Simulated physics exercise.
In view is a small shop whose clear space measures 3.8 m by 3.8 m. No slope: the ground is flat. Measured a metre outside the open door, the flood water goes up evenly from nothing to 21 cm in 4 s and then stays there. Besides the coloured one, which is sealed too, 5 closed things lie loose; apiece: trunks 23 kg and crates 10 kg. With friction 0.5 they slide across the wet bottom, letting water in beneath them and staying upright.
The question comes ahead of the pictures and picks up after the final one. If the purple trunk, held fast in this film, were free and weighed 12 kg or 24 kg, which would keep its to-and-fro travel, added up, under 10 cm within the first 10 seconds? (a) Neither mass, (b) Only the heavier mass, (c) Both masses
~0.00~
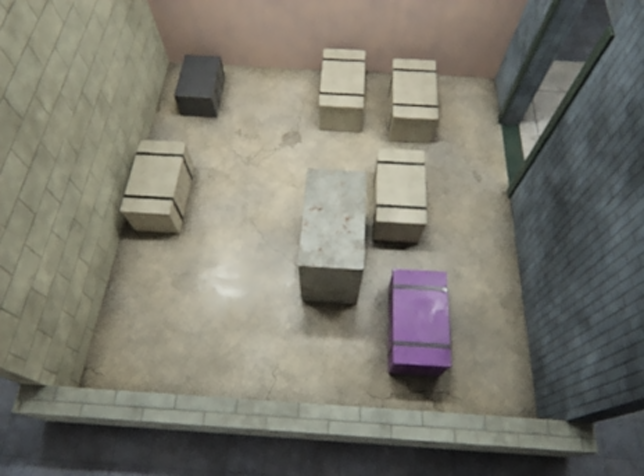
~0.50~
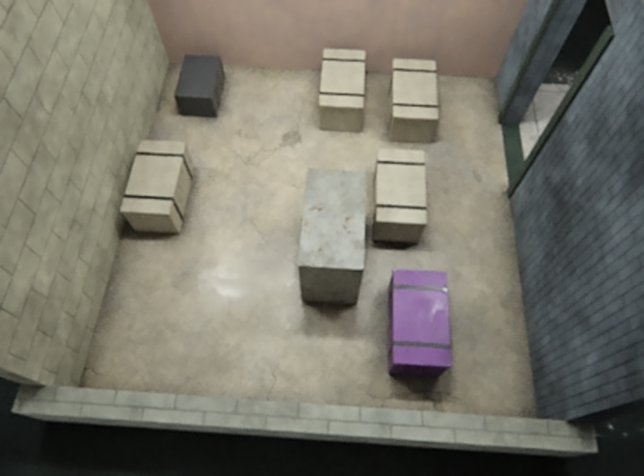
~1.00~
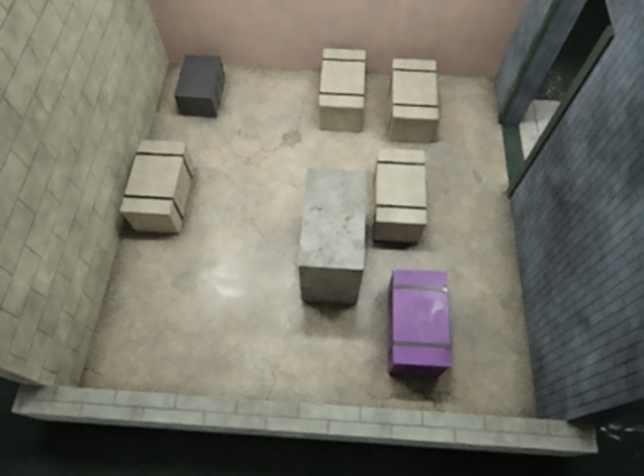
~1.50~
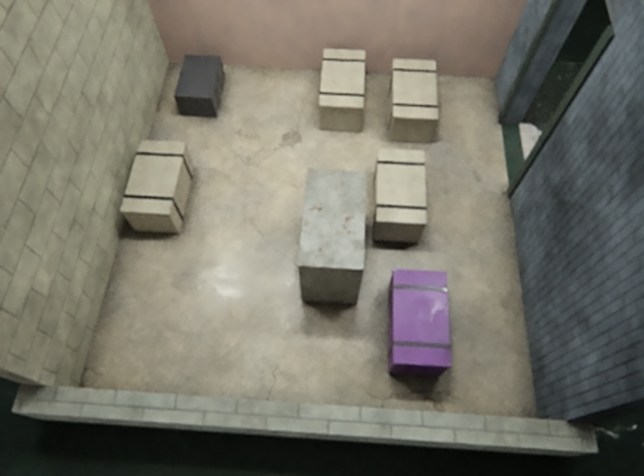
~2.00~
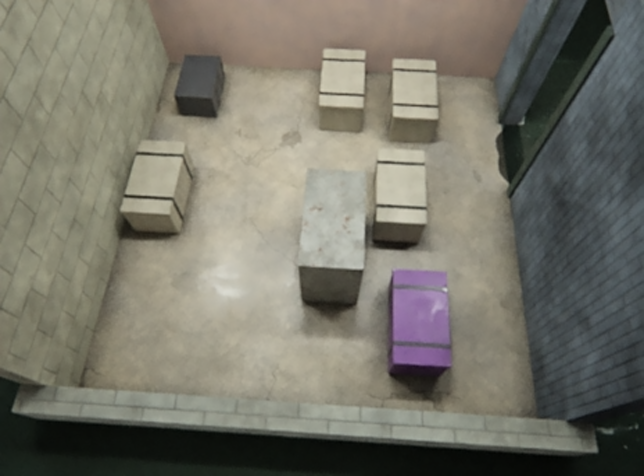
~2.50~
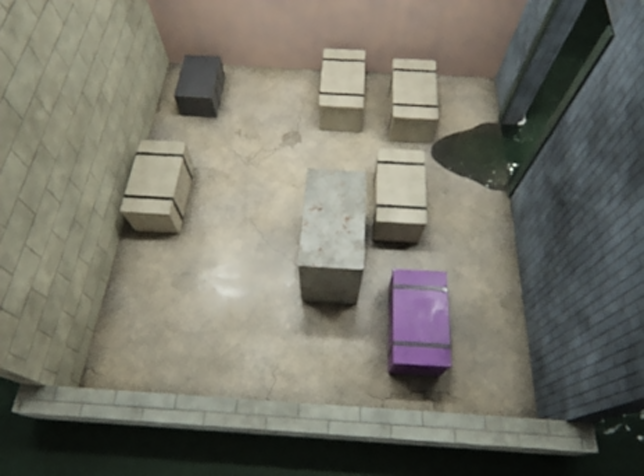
Only the heavier mass.
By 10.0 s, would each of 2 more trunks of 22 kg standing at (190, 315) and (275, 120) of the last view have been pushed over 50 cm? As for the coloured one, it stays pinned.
In that order: Within it, beyond it.
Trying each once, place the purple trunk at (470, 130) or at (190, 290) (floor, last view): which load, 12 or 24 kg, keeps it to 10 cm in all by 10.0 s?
Taking the two spots in turn, neither keeps it, then only the heavier keeps it.
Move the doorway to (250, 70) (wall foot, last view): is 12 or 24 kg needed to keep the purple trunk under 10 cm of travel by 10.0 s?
I'd say you need the heavier one.
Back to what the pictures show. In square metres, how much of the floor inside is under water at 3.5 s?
Around 2.0 m2 of it.
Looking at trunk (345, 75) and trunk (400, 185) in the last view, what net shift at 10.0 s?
In that order: 200 cm, 20 cm.
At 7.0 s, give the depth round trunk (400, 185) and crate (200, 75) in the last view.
Close to 6 and 5 centimetres.
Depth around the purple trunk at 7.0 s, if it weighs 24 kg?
Something like 3 centimetres.
After 3.5 s the purple trunk would be 0 cm from its start with 12 kg and 0 cm from its start with 24 kg; 0 cm of water round it then.
After 4.5 s the purple trunk would be 0 cm from its start with 12 kg and 0 cm from its start with 24 kg; 1 cm of water round it then.
After 7.0 s the purple trunk would be 0 cm from its start with 12 kg and 0 cm from its start with 24 kg; 3 cm of water round it then.
After 10.0 s the purple trunk would be 46 cm from its start with 12 kg and 0 cm from its start with 24 kg; 4 cm of water round it then.
